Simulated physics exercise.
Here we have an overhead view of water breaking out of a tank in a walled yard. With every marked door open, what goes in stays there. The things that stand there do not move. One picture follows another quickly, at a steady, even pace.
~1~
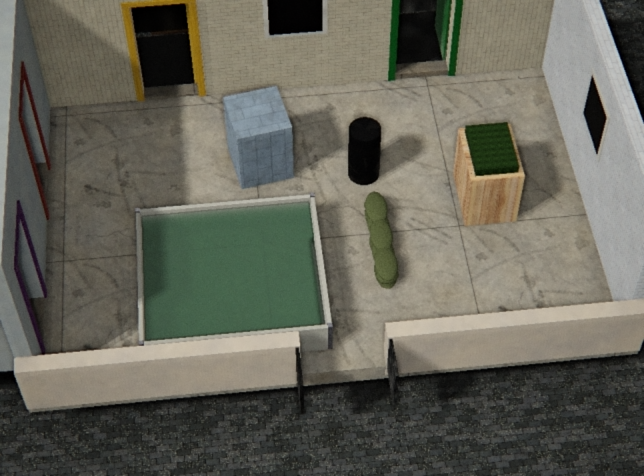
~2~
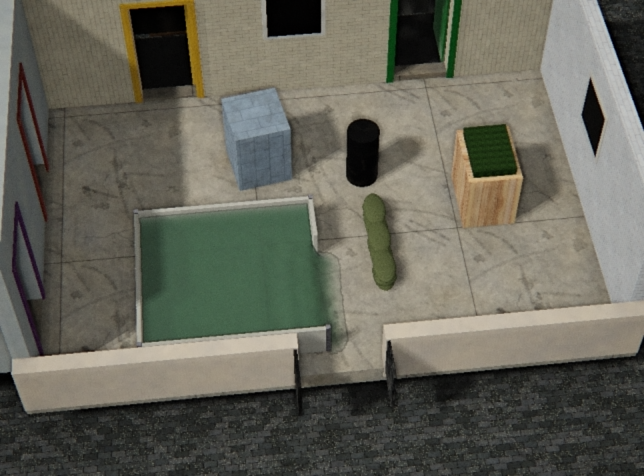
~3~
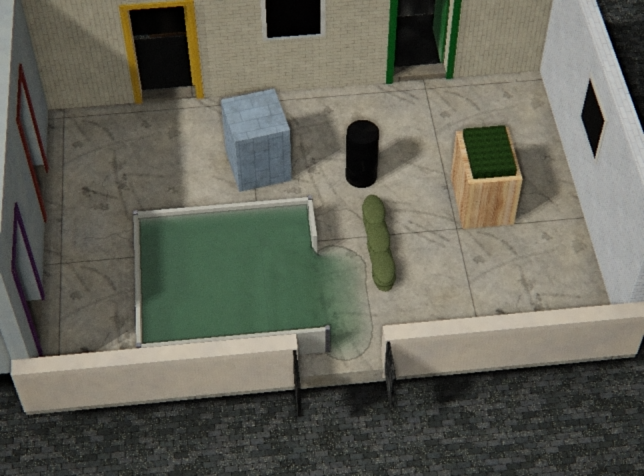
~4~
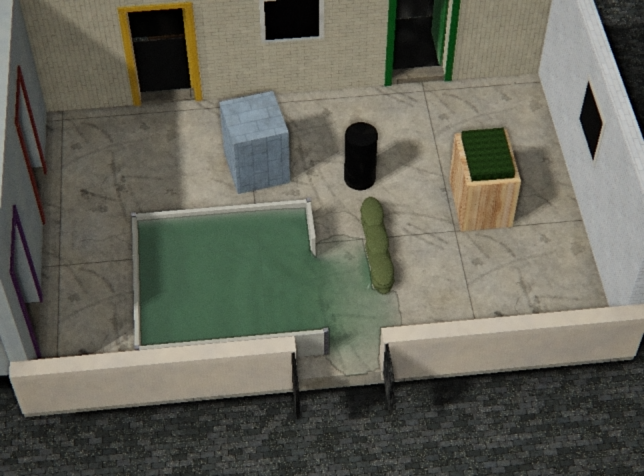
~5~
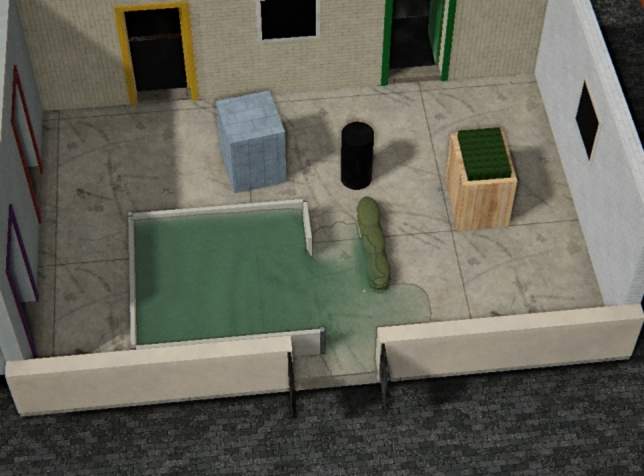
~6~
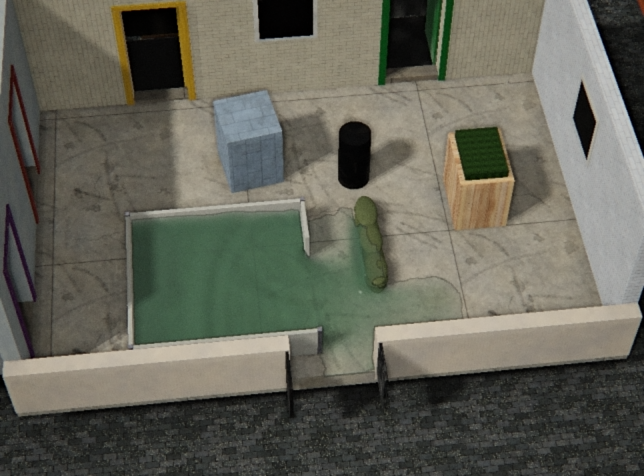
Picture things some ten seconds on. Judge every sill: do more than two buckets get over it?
The green door sees no more than two buckets come in; the purple door sees no more than two buckets come in; the red door sees no more than two buckets come in; the yellow door sees no more than two buckets come in.
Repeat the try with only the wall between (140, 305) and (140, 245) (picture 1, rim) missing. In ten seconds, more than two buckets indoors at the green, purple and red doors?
Green door: Falls short; purple door: Exceeds the limit; red door: Falls short.
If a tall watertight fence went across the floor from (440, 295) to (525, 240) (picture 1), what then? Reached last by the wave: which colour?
The purple one.
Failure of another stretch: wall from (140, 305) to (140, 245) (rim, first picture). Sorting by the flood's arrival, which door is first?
It is the one in purple.
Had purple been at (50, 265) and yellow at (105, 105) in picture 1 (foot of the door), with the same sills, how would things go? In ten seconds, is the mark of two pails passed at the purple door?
Purple door: Falls short.
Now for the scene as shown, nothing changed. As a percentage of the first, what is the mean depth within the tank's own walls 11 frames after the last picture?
Estimate: Around 60 per cent.
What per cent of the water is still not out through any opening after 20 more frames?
That comes to around 96 in a hundred.
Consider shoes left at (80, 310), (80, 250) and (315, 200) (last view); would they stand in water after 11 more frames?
In turn, the points end up high and dry, high and dry and soaked.
A moment on, water covers 20 % of the floor; the green door not reached, the purple door not reached, the red door not reached, the yellow door not reached.
Next, water covers 30 % of the floor; the green door not reached, the purple door not reached, the red door not reached, the yellow door not reached.
Then, water covers 40 % of the floor; the green door not reached, the purple door not reached, the red door not reached, the yellow door not reached.
Later, water covers 70 % of the floor; the green door wet at the sill, nothing in, the purple door not reached, the red door not reached, the yellow door wet at the sill, nothing in.
In the end, water covers 85 % of the floor; the green door under two buckets in, the purple door not reached, the red door wet at the sill, nothing in, the yellow door wet at the sill, nothing in.
